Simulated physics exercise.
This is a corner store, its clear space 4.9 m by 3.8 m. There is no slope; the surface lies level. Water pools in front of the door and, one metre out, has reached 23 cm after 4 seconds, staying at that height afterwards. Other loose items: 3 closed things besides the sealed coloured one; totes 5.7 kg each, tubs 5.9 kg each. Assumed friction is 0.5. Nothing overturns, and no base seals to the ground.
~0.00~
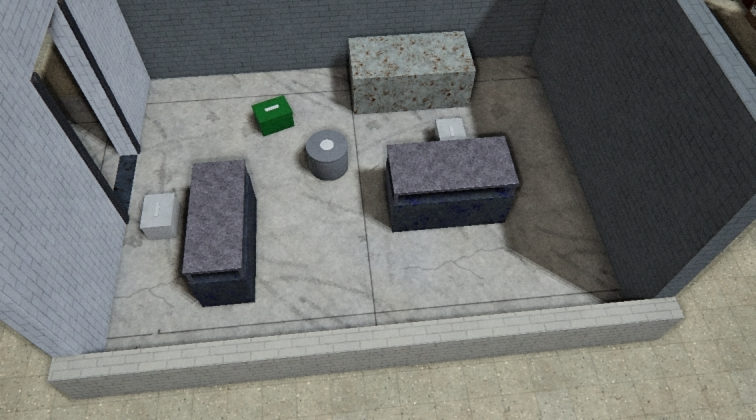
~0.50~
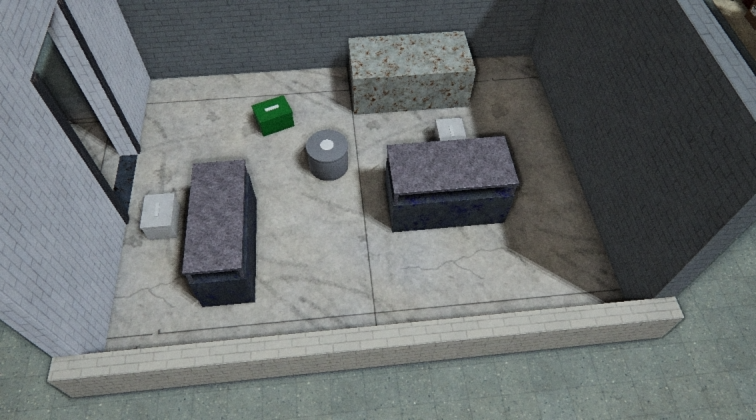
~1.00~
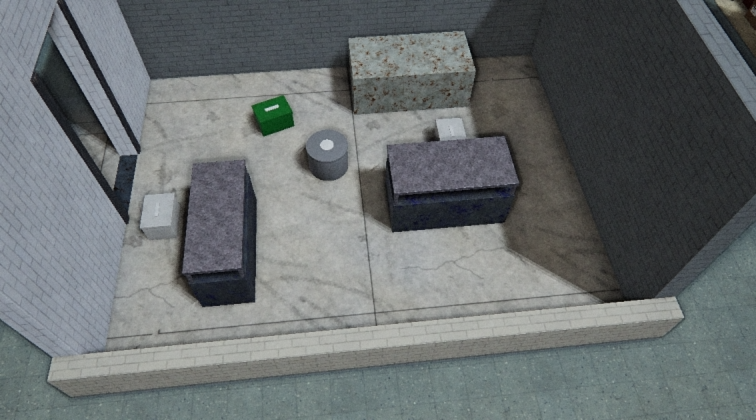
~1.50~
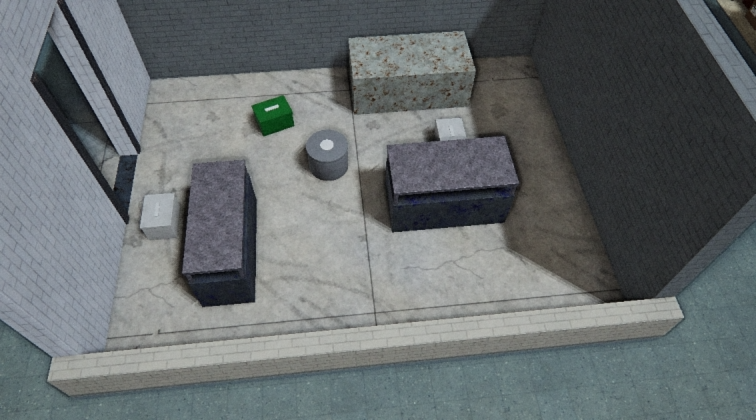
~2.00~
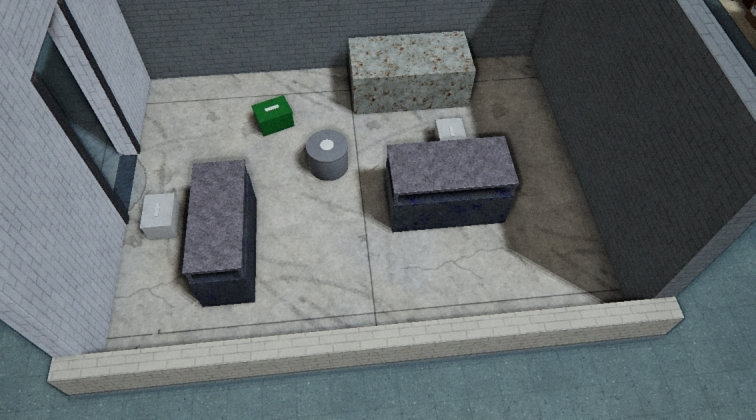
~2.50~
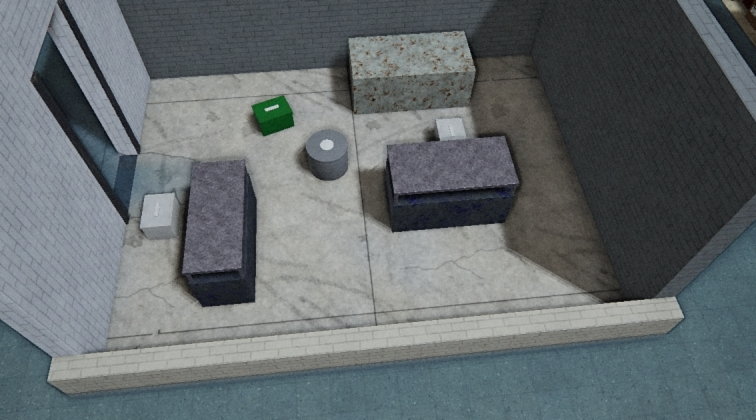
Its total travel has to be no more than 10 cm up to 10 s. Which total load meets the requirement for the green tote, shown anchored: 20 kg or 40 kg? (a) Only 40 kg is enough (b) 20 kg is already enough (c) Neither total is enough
Option b: 20 kg is already enough.
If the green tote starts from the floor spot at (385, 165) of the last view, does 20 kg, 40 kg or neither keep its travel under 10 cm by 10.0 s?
Both loads work.
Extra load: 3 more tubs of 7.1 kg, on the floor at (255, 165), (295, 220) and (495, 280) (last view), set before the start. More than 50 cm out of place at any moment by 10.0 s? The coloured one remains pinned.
First: Beyond the limit; second: Inside the limit; third: Inside the limit.
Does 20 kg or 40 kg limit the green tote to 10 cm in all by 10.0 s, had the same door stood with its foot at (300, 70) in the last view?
Short version: Only the heavy mass succeeds.
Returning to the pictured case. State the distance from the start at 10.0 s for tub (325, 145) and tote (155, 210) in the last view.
Net displacement, in order: 250 cm; 80 cm.
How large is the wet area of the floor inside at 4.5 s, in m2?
Roughly 6.5 m2 of it is wet.
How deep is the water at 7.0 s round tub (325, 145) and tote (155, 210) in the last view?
Depths: Near 6 cm, then near 9 cm.
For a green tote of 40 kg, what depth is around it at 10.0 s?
Depth: Approx. 7 cm.
After 3.5 s the green tote would be 0 cm from its start with 20 kg and 0 cm from its start with 40 kg; 1 cm of water round it then.
After 4.5 s the green tote would be 0 cm from its start with 20 kg and 0 cm from its start with 40 kg; 4 cm of water round it then.
After 7.0 s the green tote would be 0 cm from its start with 20 kg and 0 cm from its start with 40 kg; 5 cm of water round it then.
After 10.0 s the green tote would be 0 cm from its start with 20 kg and 0 cm from its start with 40 kg; 7 cm of water round it then.
